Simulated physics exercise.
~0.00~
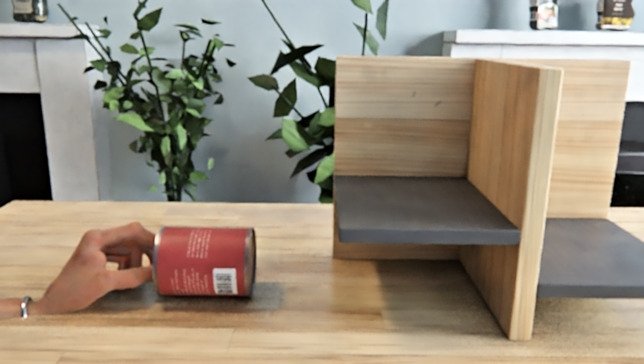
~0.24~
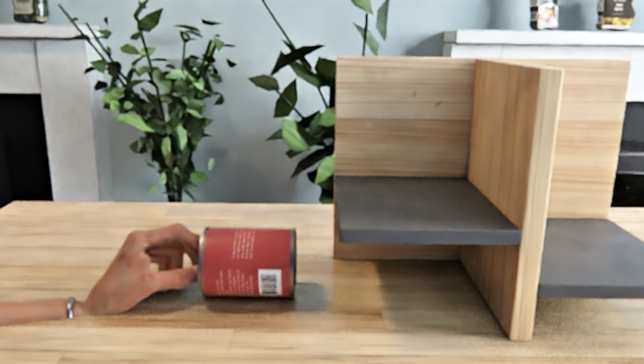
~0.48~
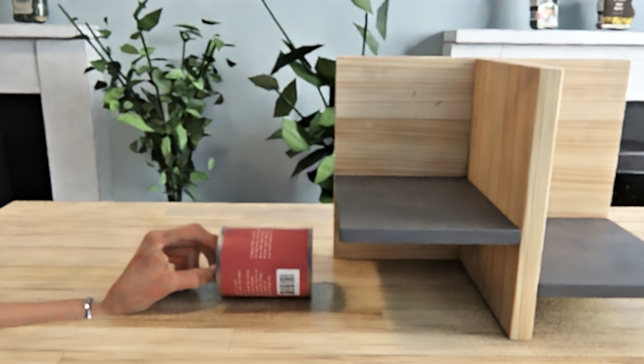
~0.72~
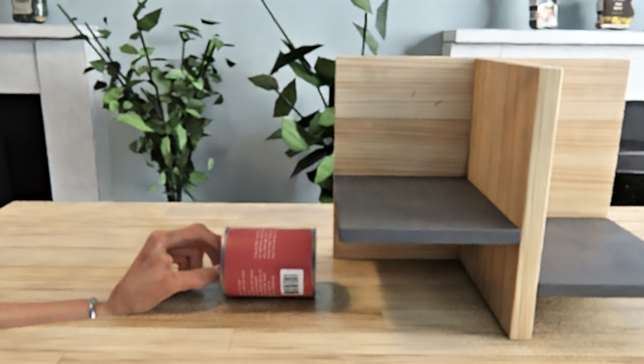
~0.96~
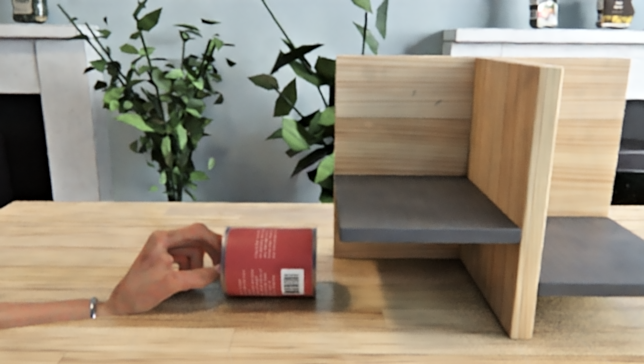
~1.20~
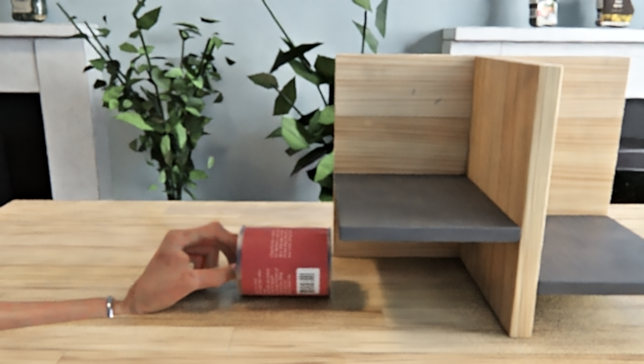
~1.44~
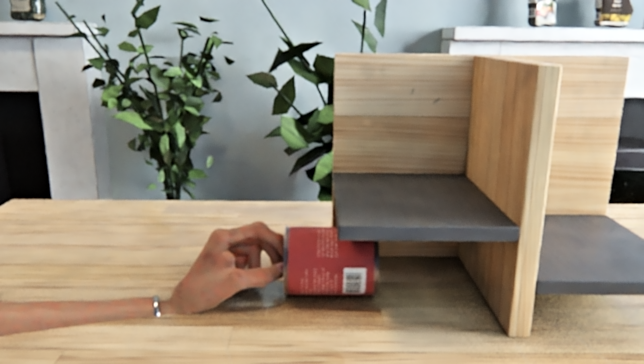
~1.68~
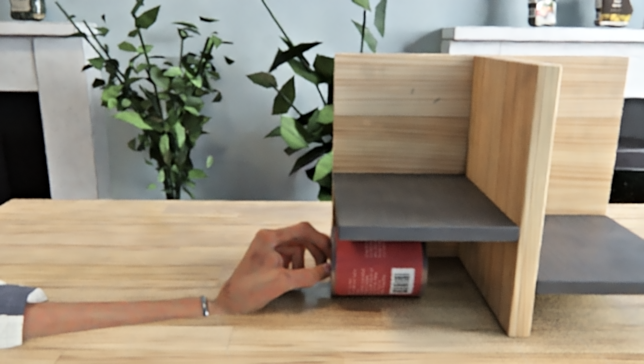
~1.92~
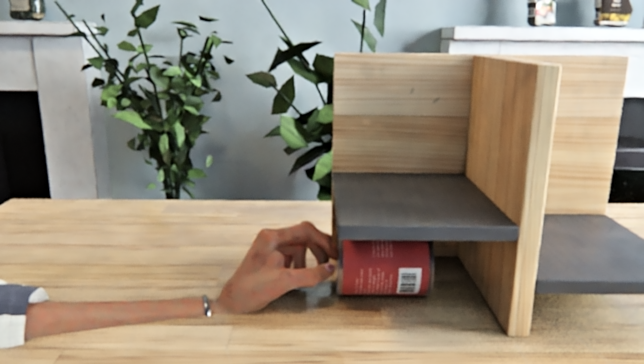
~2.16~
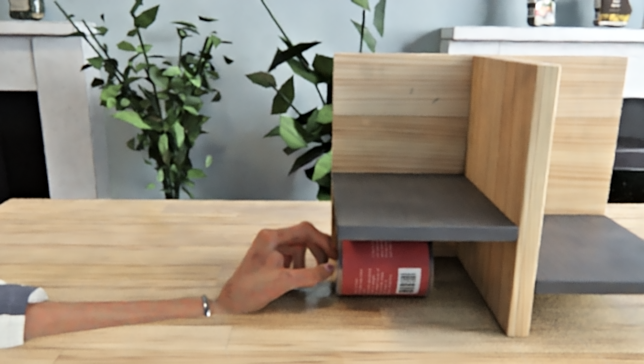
On a wooden tabletop, with leafy plants and pale fireplaces behind, a red tin lies on its side to the left of a small wooden rack with dark grey shelves. A hand wearing a bracelet holds the tin's left end and pushes it to the right. Partway across, the tin pauses short of the rack, then moves on toward the gap beneath the left shelf. It slides partly under, then all the way in, fitting below the shelf. At the end, the tin rests there on its side, the hand still beside it.
